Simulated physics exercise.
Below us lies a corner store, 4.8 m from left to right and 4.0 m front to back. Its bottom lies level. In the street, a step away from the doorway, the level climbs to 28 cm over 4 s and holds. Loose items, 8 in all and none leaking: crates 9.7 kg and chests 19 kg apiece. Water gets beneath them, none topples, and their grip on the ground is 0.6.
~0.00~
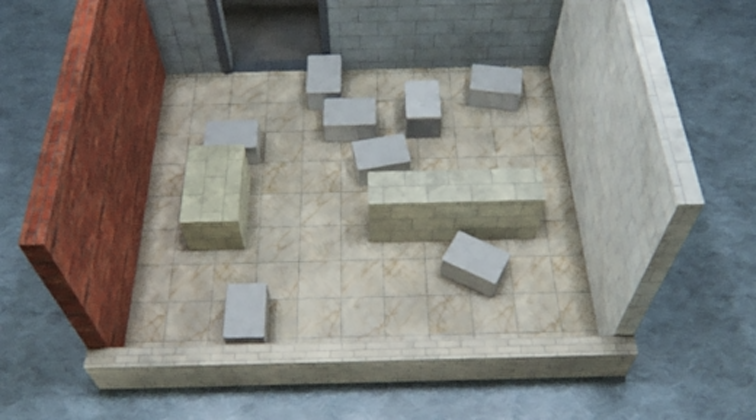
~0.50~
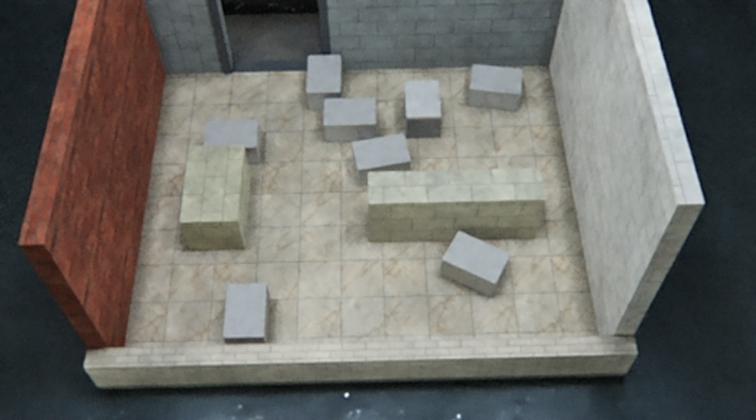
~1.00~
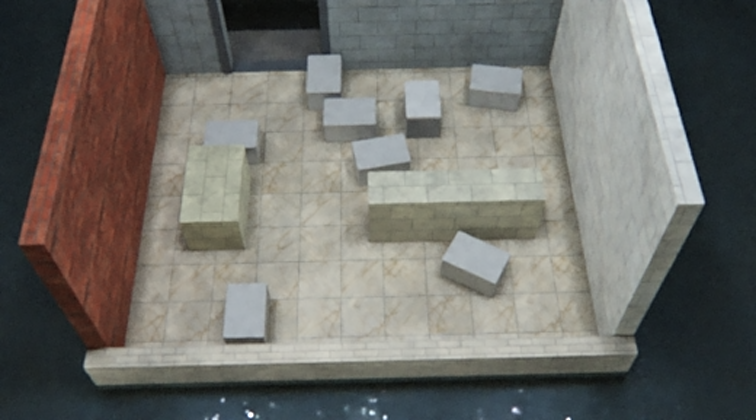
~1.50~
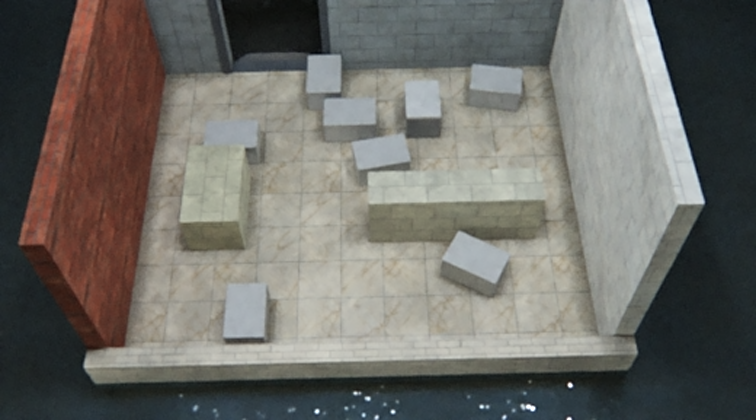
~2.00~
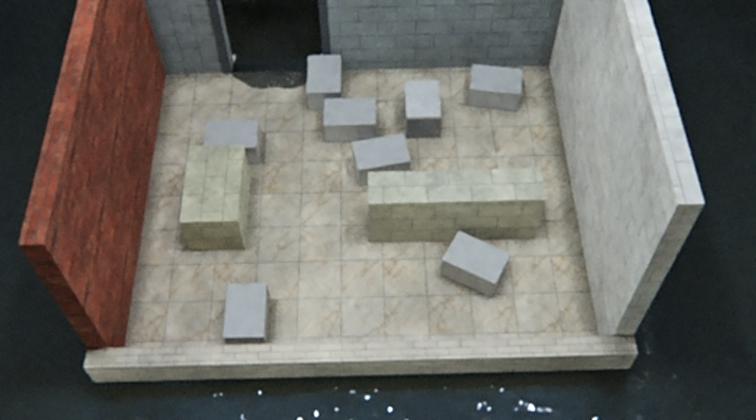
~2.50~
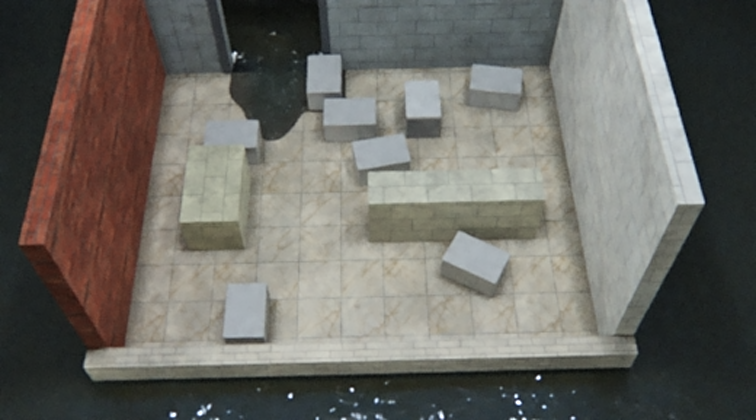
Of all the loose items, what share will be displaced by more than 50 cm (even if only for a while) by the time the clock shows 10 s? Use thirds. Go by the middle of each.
It is one to two thirds.
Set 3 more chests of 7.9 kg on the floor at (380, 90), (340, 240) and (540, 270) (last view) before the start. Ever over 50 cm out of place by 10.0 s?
In turn: Under, more, under.
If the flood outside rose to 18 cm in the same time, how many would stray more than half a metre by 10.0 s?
In that case 2 of them.
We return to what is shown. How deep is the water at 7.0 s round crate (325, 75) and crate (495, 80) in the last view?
About 3 and 0 cm.
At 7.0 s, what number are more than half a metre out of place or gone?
By then 3.
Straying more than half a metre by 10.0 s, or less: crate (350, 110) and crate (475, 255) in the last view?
In turn: More, under.
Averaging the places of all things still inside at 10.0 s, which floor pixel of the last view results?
At about (402, 176).
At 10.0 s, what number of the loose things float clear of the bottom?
I count 5.
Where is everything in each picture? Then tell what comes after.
In the first frame, a crate at (477, 257), on the bottom; a crate at (231, 134) rests on the ground; water covers 0.0 m2; 0 of 8 have shifted.
In the second frame, a crate at (477, 257), on the bottom; a crate at (231, 134) rests on the ground; water covers 0.0 m2; 0 of 8 have shifted.
In the third frame, a crate at (477, 257) rests on the ground; a crate at (231, 134) rests on the ground; water covers 0.0 m2; 0 of 8 have shifted.
In the fourth frame, a crate at (477, 257), on the bottom; a crate at (231, 134), on the bottom; water covers 0.0 m2; 0 of 8 have shifted.
In the fifth frame, a crate at (477, 257) rests on the ground; a crate at (231, 134) rests on the ground; 0.2 m2 under water; 0 of 8 have shifted.
In the sixth frame, a crate at (477, 257) rests on the ground; a crate at (231, 134), on the bottom; water covers 0.8 m2; 0 of 8 have shifted.
After 3.5 s 0 of 8 are over 50 cm from their spots; 0 afloat.
After 4.5 s 0 of 8 are over 50 cm from their spots; 1 afloat.
After 7.0 s 3 of 8 are over 50 cm from their spots; 2 afloat.
After 10.0 s 3 of 8 are over 50 cm from their spots, and 4 have been at some point; 5 afloat.
